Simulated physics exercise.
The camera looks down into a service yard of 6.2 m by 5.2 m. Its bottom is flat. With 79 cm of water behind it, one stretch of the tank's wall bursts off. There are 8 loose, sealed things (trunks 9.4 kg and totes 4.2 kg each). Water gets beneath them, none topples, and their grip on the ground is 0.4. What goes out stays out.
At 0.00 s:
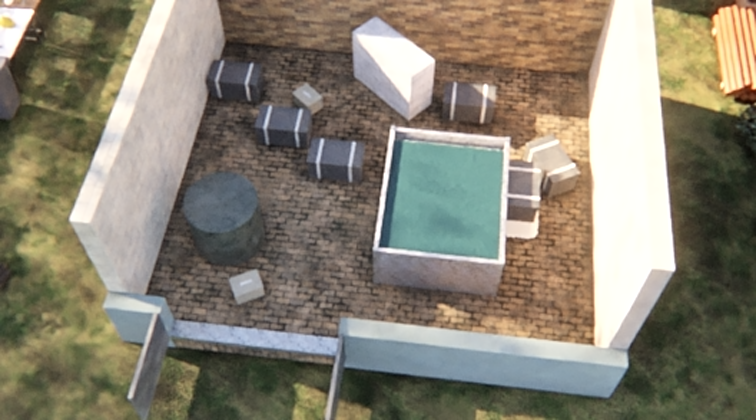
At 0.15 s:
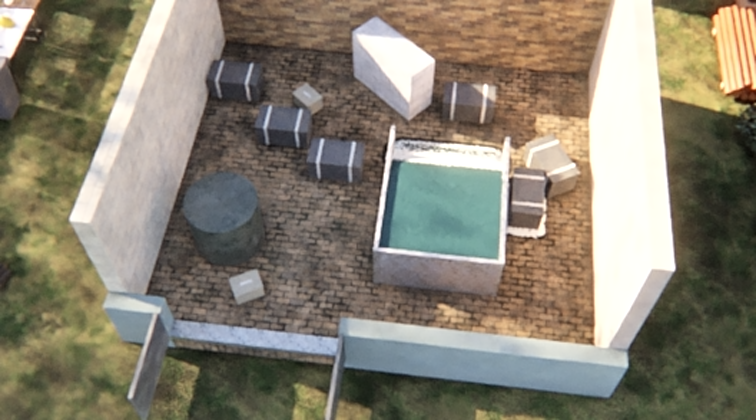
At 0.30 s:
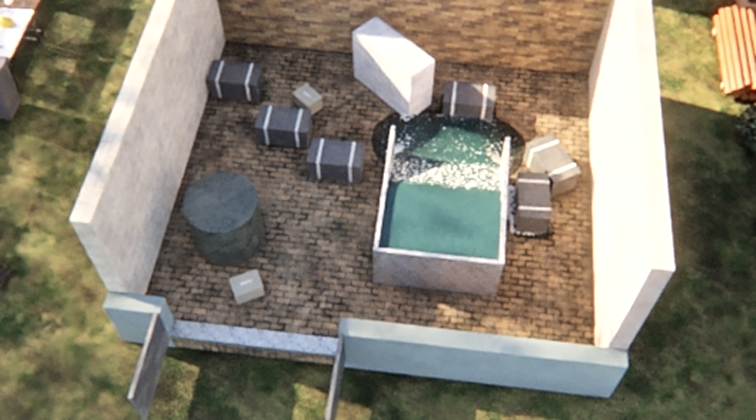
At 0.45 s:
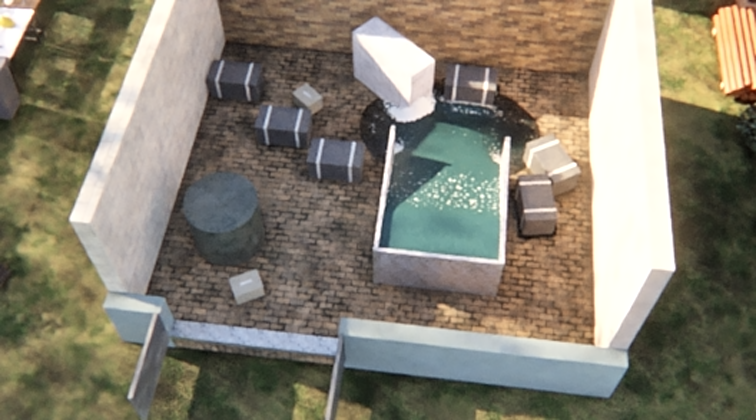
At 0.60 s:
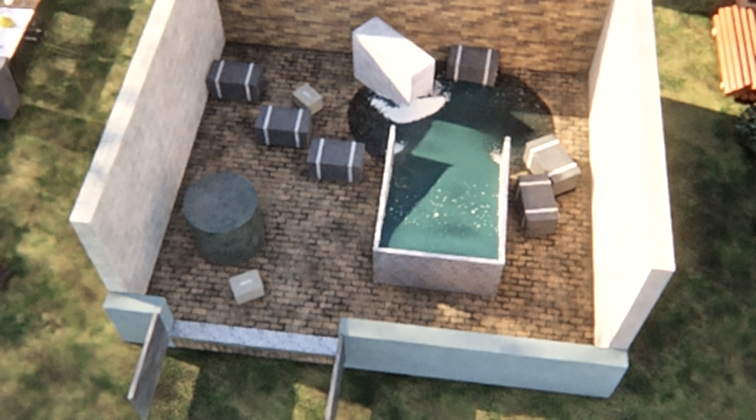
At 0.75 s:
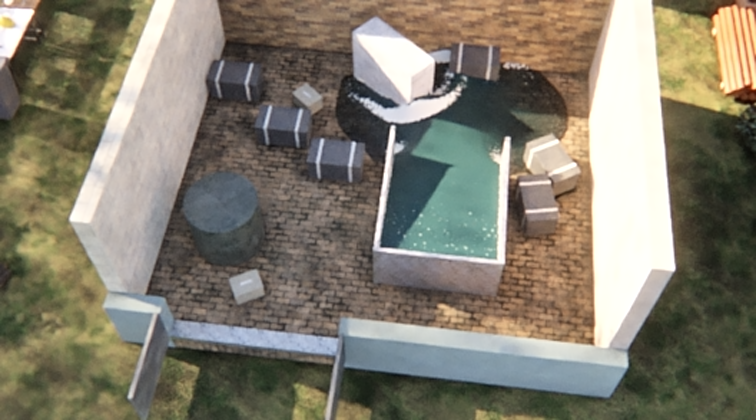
Water bursting from the far side of a walled tank, spreading over yard paving, nudging one dark trunk, then pushing another back.
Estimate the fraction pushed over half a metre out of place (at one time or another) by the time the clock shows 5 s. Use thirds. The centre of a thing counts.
It is two thirds or above.
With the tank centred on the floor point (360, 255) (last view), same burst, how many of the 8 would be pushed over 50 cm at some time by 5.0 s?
Then 7.
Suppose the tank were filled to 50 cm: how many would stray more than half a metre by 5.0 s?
Then 5.
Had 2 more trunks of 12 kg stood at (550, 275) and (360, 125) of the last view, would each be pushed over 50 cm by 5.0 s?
In turn: Over, past it.
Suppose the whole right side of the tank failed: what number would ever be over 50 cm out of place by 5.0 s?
Then 4.
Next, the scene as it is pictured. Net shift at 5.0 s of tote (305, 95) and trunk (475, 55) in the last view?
In turn: 400 cm, 20 cm.
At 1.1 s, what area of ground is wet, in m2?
About 11.5 m2.
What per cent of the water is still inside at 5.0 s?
About 100 per cent.
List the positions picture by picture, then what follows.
A trunk at (470, 94) rests on the ground; a trunk at (524, 183) rests on the ground; water covers 3.3 m2; 0 of 8 have shifted, in the first picture.
A trunk at (470, 94) rests on the ground; a trunk at (528, 190) rests on the ground, 9 cm from its start; 4.3 m2 under water; 1 of 8 have shifted, in the second picture.
A trunk at (470, 94), on the bottom; a trunk at (534, 195), on the bottom, 19 cm from its start; 5.6 m2 under water; 1 of 8 have shifted, in the third picture.
A trunk at (471, 77), on the bottom, 33 cm from its start; a trunk at (537, 197), on the bottom, 24 cm from its start; water covers 6.8 m2; 2 of 8 have shifted, in the fourth picture.
A trunk at (474, 57) rests on the ground, 78 cm from its start; a trunk at (538, 197) rests on the ground, 25 cm from its start; 8.3 m2 under water; 2 of 8 have shifted, in the fifth picture.
A trunk at (475, 54) rests on the ground, 83 cm from its start; a trunk at (538, 197) rests on the ground, 25 cm from its start; 9.5 m2 under water; 2 of 8 have shifted, in the sixth picture.
After 1.1 s 1 of 8 are over 50 cm from their spots; 1 afloat.
After 2.2 s 2 of 8 are over 50 cm from their spots; 1 afloat.
After 3.5 s 5 of 8 are over 50 cm from their spots; 5 afloat.
After 5.0 s 5 of 8 are over 50 cm from their spots, and 6 have been at some point; 6 afloat.
